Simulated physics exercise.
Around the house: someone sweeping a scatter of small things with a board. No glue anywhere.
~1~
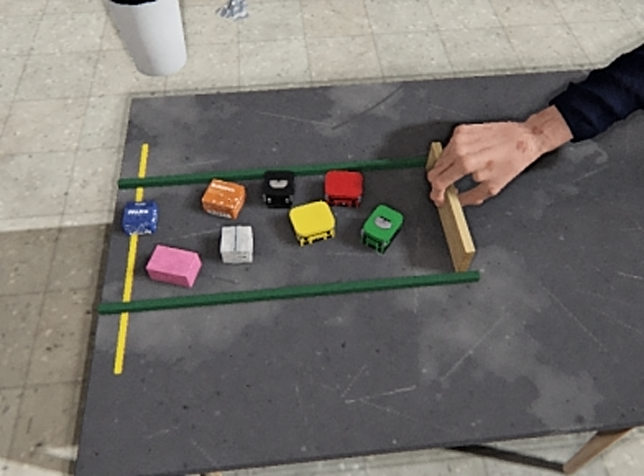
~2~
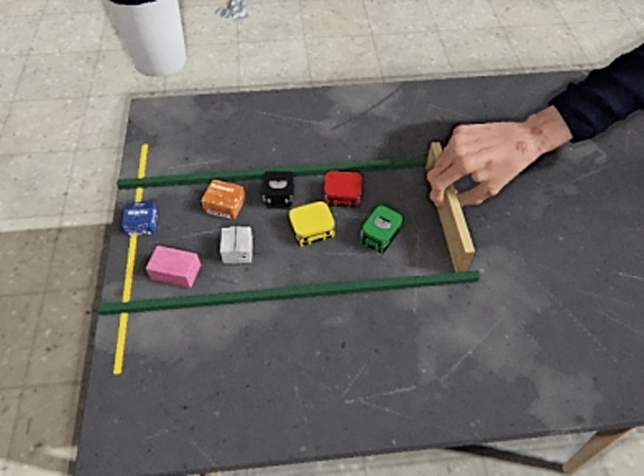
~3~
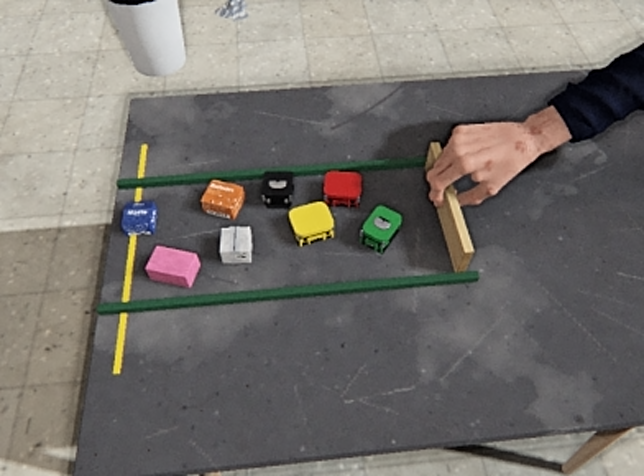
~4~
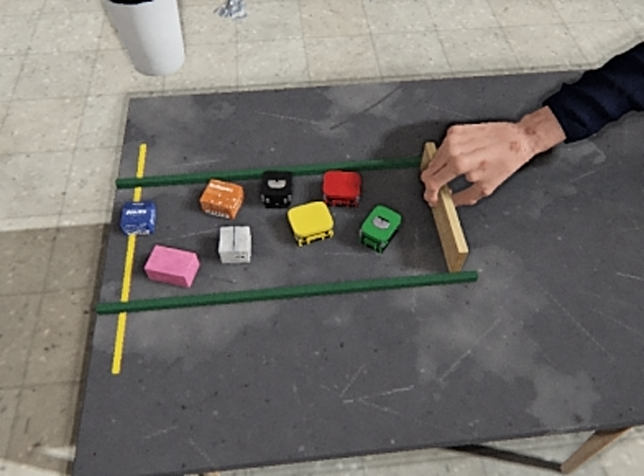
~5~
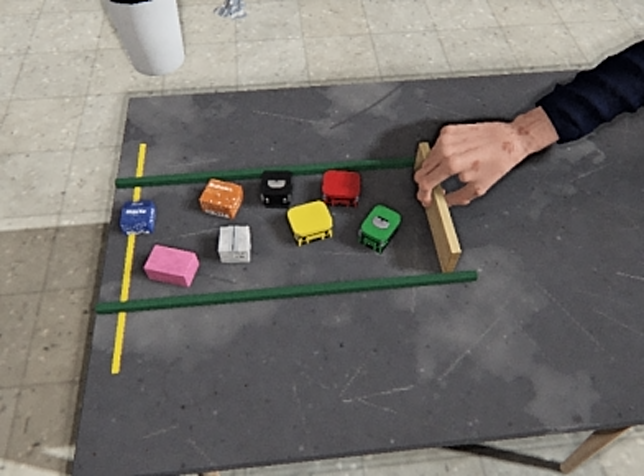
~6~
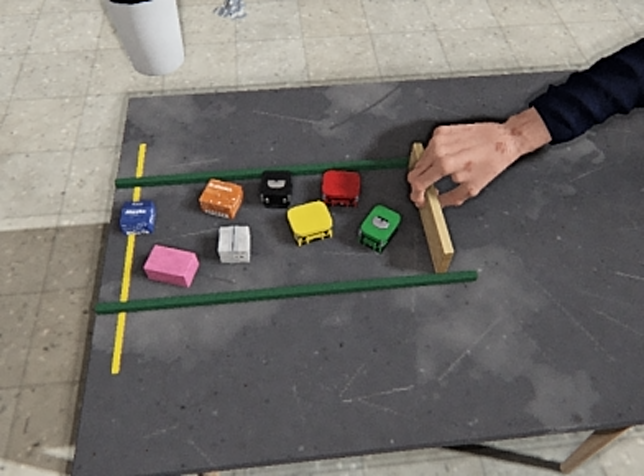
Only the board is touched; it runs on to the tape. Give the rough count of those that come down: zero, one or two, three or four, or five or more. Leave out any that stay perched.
Outcome: The number that fall off is five or more.
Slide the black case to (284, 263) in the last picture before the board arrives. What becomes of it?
Then it falls.
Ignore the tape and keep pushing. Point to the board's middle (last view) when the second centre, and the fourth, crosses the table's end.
Near (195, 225) and (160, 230).
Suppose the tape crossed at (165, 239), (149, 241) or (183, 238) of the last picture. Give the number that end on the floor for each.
In that order 3, 4 and 2.
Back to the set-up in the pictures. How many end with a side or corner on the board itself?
The number is 2.
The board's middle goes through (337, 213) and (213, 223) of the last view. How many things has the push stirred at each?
By then 3, and 8.
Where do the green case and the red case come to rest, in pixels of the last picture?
Near (110, 262) and (115, 205).
Early on, none off yet; blue box at rest near (138, 218); pink block at rest near (172, 266); orange box at rest near (222, 199).
A while later, none off yet; blue box travelled about its own width near (108, 223); pink block travelled about its own width near (144, 271); orange box travelled well along near (140, 208).
Finally, the number that fall off is five or more; lost, yellow case, black case, white box, orange box, pink block and blue box.
